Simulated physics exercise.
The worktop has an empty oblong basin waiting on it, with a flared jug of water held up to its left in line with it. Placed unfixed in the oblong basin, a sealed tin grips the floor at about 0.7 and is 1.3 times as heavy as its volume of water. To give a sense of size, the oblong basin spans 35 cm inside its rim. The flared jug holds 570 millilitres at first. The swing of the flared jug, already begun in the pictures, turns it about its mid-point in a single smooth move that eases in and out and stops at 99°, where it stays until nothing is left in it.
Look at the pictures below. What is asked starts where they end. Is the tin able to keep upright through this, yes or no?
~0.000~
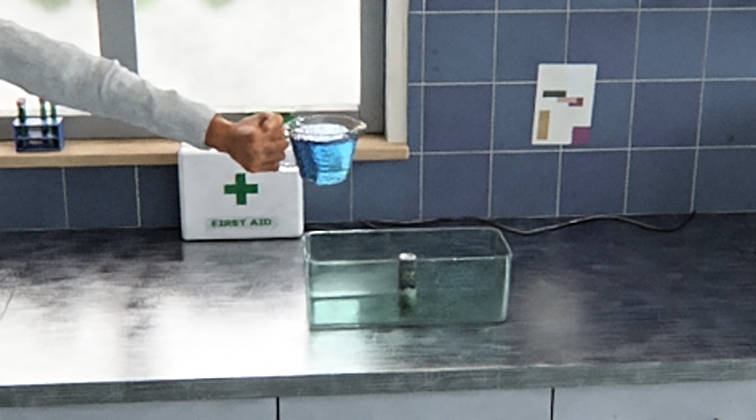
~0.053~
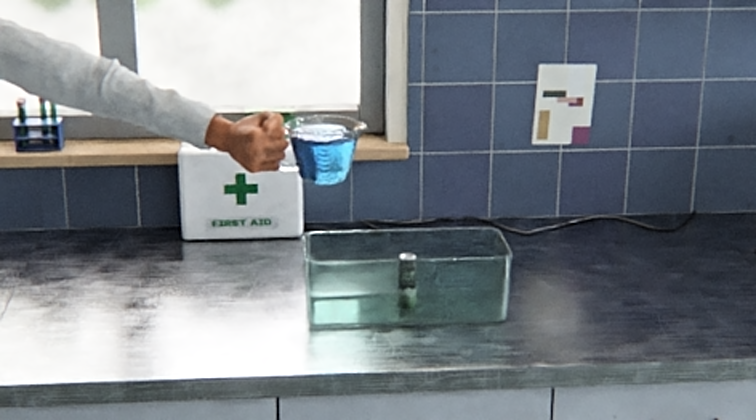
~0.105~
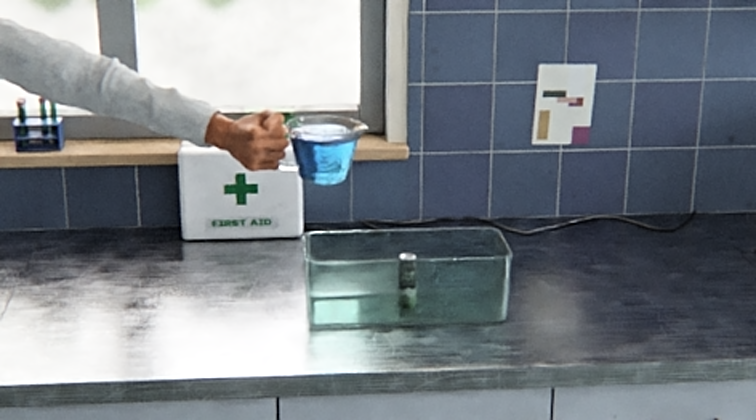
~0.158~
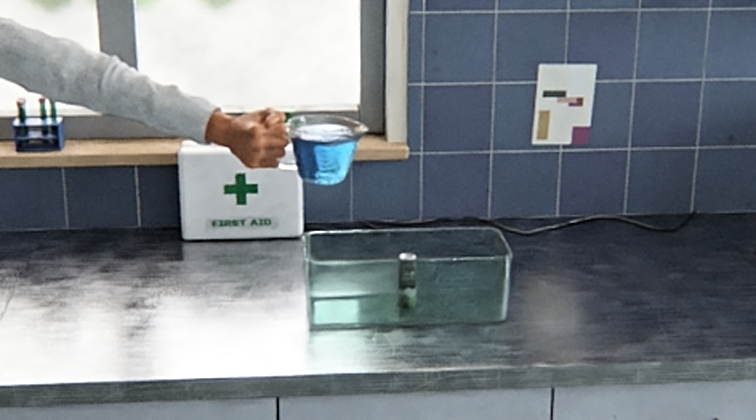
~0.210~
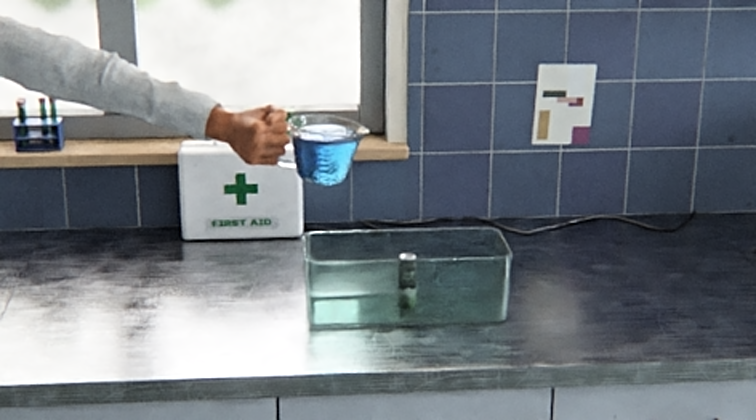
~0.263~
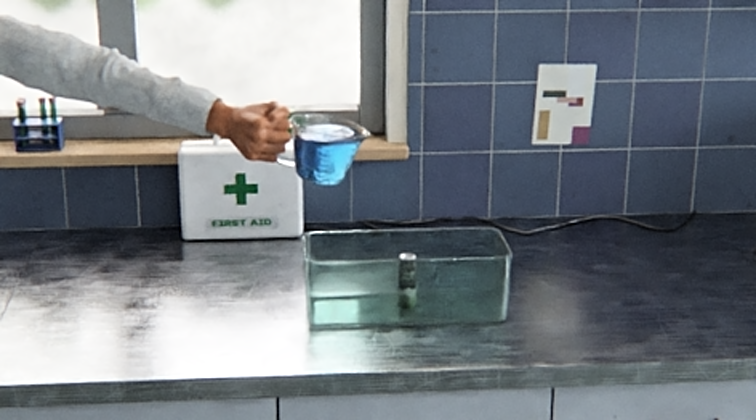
Yes, it remains upright.
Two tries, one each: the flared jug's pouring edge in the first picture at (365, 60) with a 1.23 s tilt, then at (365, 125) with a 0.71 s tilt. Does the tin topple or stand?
Run one: It does not tip. Run two: It tumbles.
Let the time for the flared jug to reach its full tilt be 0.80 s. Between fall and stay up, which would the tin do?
Result: Tin tipped over.
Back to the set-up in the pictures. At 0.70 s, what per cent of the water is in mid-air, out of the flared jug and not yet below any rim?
Close to 26 in a hundred.
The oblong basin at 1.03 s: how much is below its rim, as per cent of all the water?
Reading: Approx. 72 %.
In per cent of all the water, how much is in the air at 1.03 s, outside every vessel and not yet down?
Roughly 16 %.
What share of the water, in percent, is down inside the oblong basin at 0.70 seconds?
At that time the basin holds about 10 per cent of the liquid.
Then, 0.70 s in, the tilt is 61° and 64 per cent is still to pour; the tin stands where it began.
Then, 1.03 s in, the tilt is 92° and 11 per cent is still to pour; the tin stands where it began.
Then, 1.36 s in, the tilt is 99° and 0 per cent is still to pour; the tin stands 1 cm from where it began.
Then, 1.73 s in, the tilt is 99° and 0 per cent is still to pour; the tin stands 1 cm from where it began.
Finally, the tin stands 1 cm from where it began.
